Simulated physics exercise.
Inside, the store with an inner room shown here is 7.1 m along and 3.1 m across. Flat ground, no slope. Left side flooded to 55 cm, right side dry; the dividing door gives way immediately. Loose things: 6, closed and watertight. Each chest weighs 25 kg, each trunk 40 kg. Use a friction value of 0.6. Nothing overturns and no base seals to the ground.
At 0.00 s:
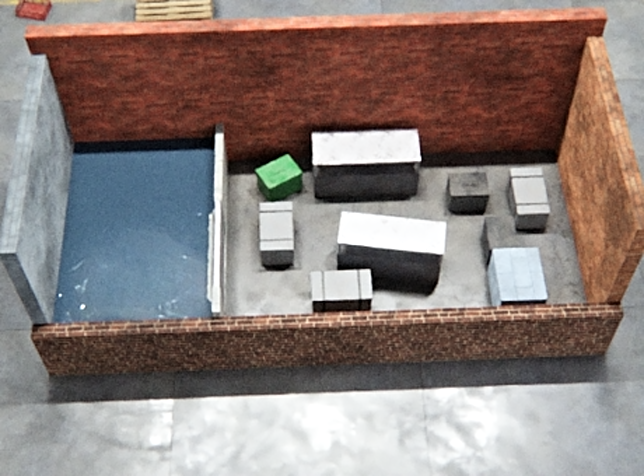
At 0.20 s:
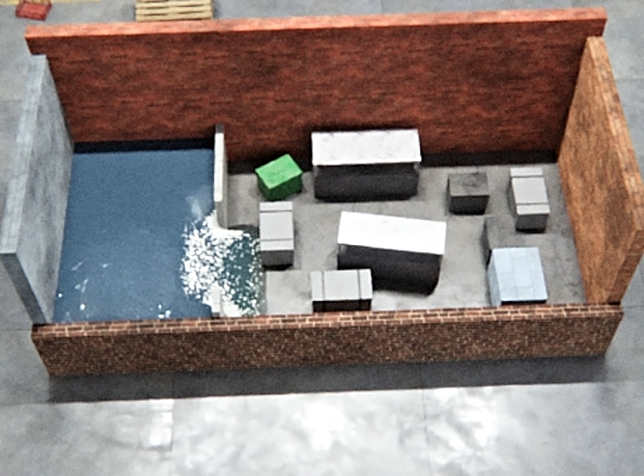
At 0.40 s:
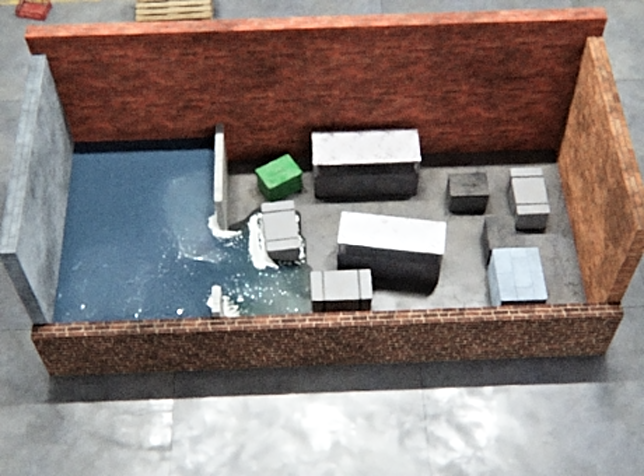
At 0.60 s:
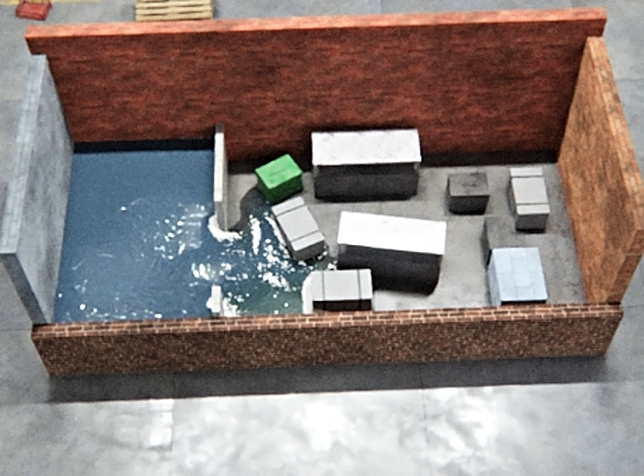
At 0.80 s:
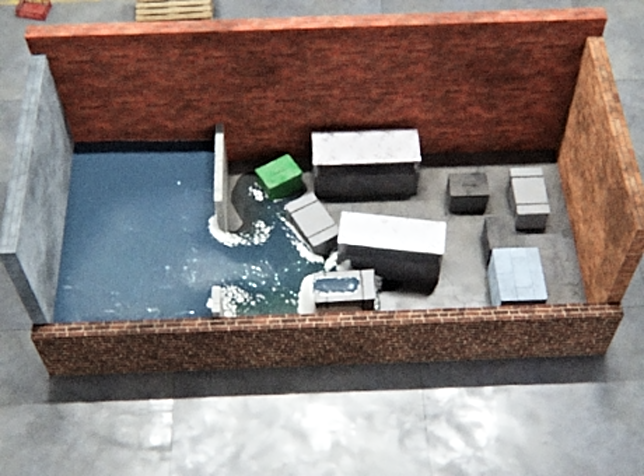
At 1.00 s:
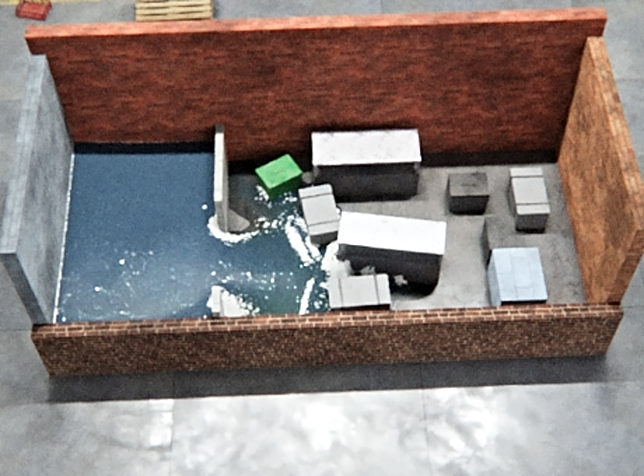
In a brick-walled store with an inner room, water burst through the dividing wall from the flooded left side and spread rightward among the trunks, swinging a nearby grey one around and nudging another.
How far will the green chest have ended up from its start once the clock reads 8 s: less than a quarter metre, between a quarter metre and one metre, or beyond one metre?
Between a quarter metre and one metre.
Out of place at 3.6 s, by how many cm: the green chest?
It is about 20 cm out of place by then.
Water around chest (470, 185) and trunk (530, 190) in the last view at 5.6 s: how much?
First about 25 cm, second about 23 cm.
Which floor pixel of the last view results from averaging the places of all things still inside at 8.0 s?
Near (478, 210).
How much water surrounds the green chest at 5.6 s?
I'd say around 12 cm.
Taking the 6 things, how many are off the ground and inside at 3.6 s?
The count is 3.
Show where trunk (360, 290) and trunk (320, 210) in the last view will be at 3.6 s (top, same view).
I'd say close to (461, 265) and close to (478, 198).
After 1.6 s the green chest is near (277, 170), 0.0 m from its start, aground; 0 afloat.
After 3.6 s the green chest is near (270, 165), 0.2 m from its start, aground; 3 afloat.
After 5.6 s the green chest is near (268, 164), 0.2 m from its start, afloat; 6 afloat.
After 8.0 s the green chest is near (254, 179), 0.4 m from its start, afloat; 6 afloat.
